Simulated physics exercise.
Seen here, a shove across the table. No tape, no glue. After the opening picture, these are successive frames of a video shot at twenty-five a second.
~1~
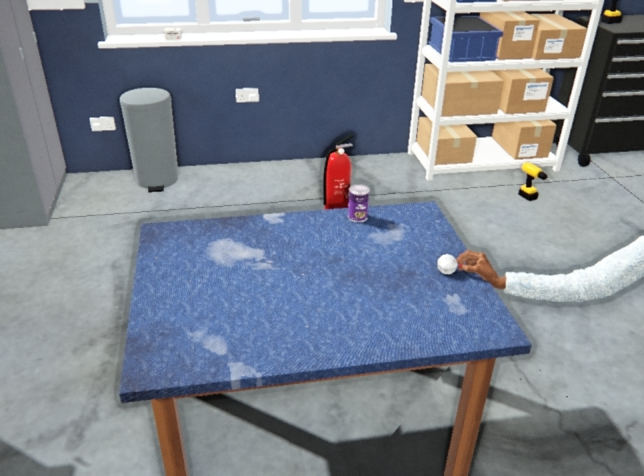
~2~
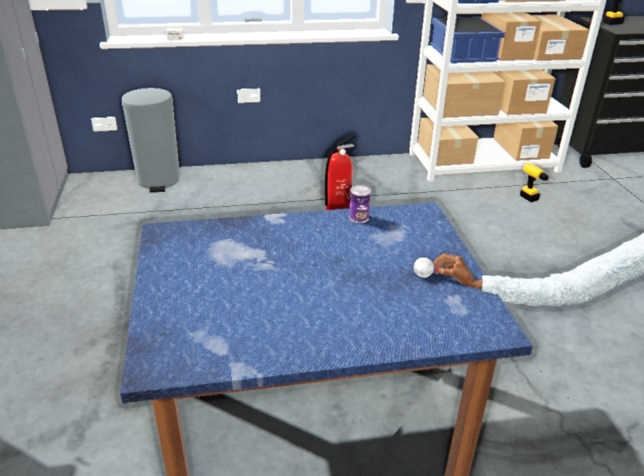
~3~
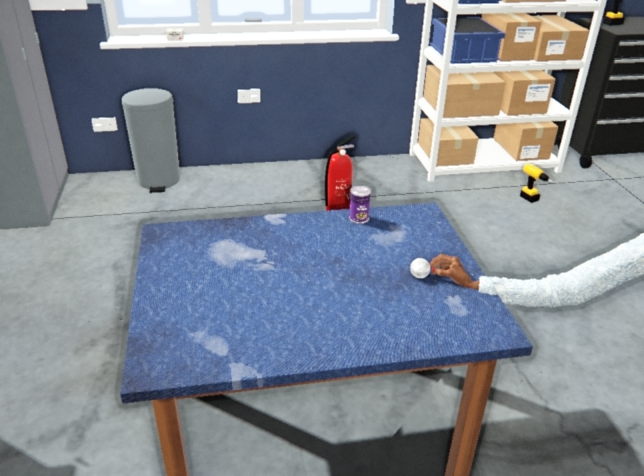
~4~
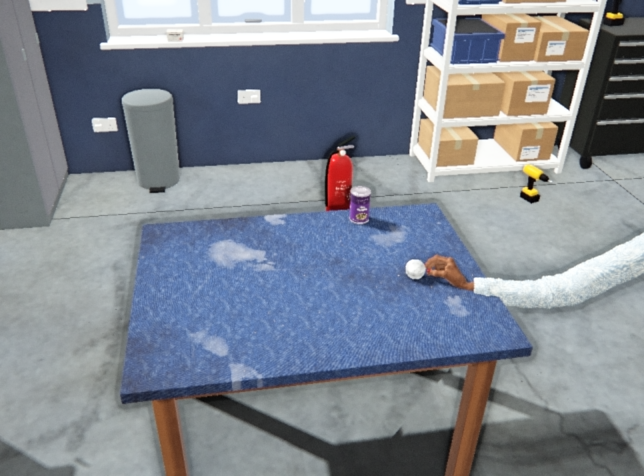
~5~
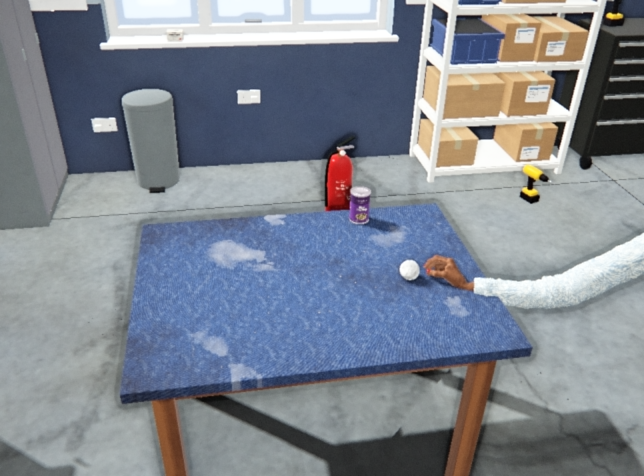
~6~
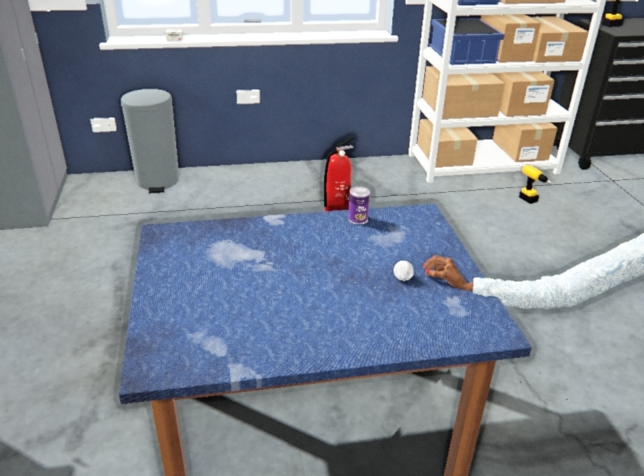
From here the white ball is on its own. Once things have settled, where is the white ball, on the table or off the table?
The white ball stays on the table.
Then, 0.10 s past the last view, white ball displaced about its own width near (392, 272).
Then, 0.30 s past the last view, white ball displaced well along near (374, 274).
Then, 0.50 s past the last view, white ball displaced well along near (363, 275).
Finally, moved from the start, white ball. Final places as the last picture's camera would see them, white ball near (360, 275).
